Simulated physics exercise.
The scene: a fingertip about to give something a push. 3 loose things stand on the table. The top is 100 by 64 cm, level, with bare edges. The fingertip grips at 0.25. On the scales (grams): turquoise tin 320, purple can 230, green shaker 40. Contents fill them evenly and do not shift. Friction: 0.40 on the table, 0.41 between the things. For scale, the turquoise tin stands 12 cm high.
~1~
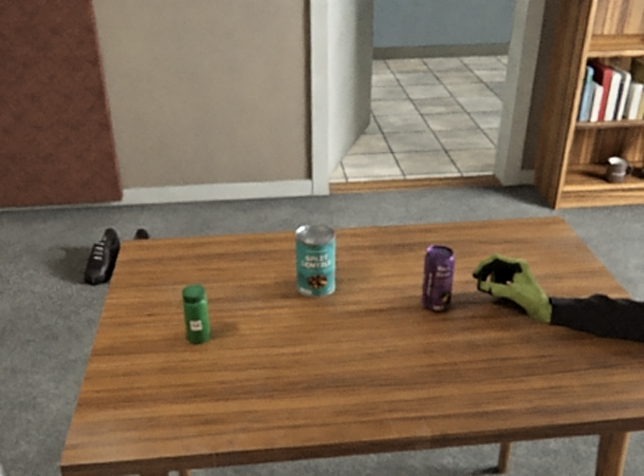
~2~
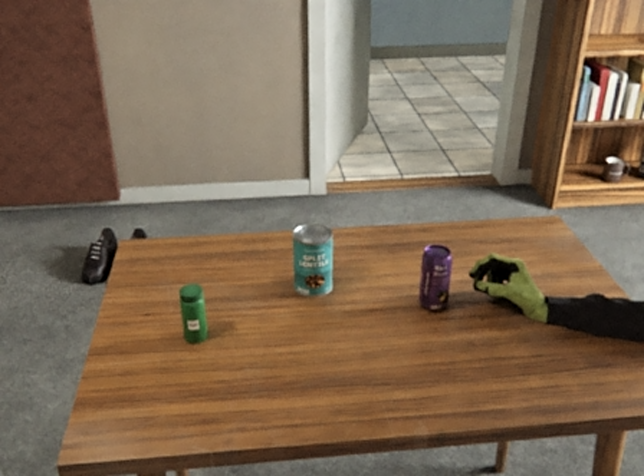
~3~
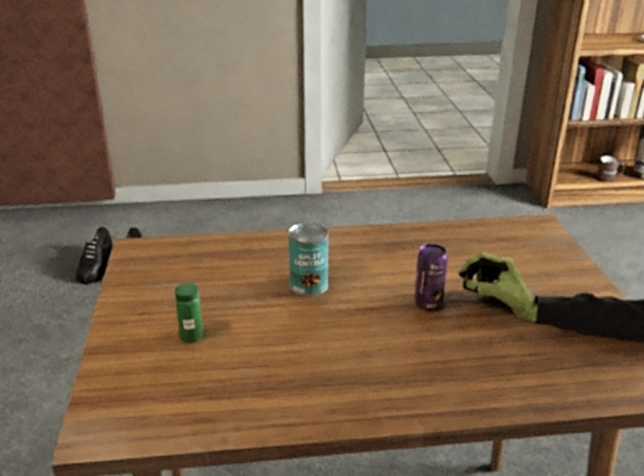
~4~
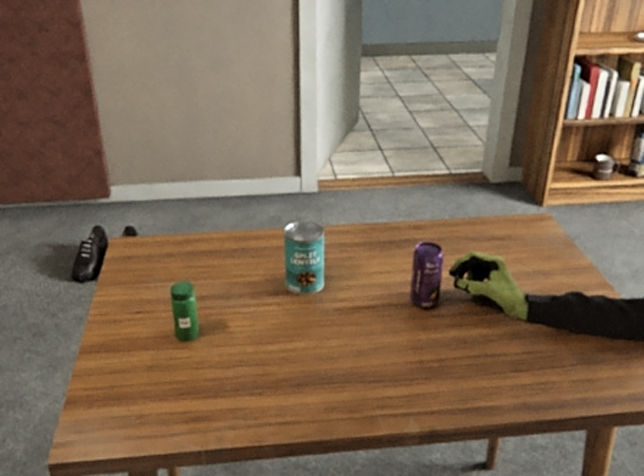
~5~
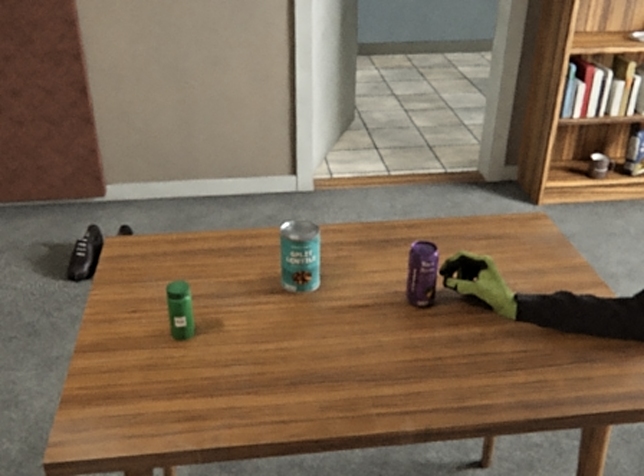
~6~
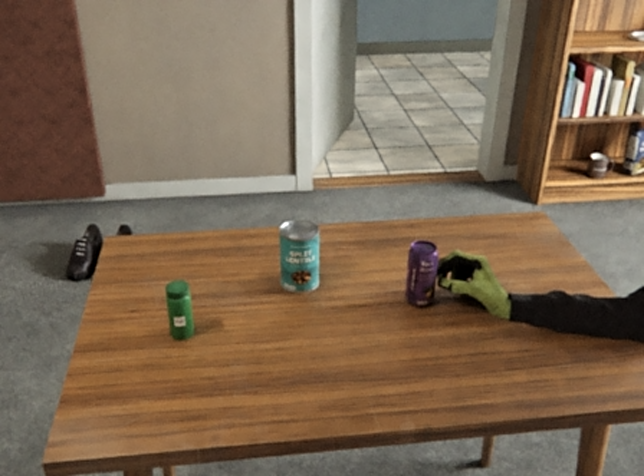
Green-gloved hand edging slightly left toward a purple can on a wooden table, turquoise tin and green shaker standing still nearby.
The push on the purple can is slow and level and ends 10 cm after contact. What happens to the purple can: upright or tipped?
The purple can stays upright.
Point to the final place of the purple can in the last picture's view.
Near (369, 278).
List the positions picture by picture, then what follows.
The first frame shows finger moved 0 cm; purple can (438, 279); turquoise tin (315, 261).
The second frame shows finger moved 0 cm; purple can (435, 279); turquoise tin (313, 261).
The third frame shows finger moved 1 cm; purple can (431, 278); turquoise tin (308, 260).
The fourth frame shows finger moved 2 cm; purple can (426, 276); turquoise tin (304, 258).
The fifth frame shows finger moved 3 cm; purple can (422, 275); turquoise tin (300, 257).
The sixth frame shows finger moved 4 cm; purple can (422, 274); turquoise tin (299, 257).
Then, 0.30 s past the last view, finger moved 7 cm; purple can shifted 3 cm near (407, 275).
Then, 0.60 s past the last view, finger moved 10 cm; purple can shifted 6 cm near (391, 276).
Then, 0.90 s past the last view, finger moved 13 cm; purple can shifted 9 cm near (375, 278).
Finally, not toppled but over 5 cm from the start, purple can; the other 2 still in place (within 5 cm). Final places as that camera would see them, purple can near (369, 278).
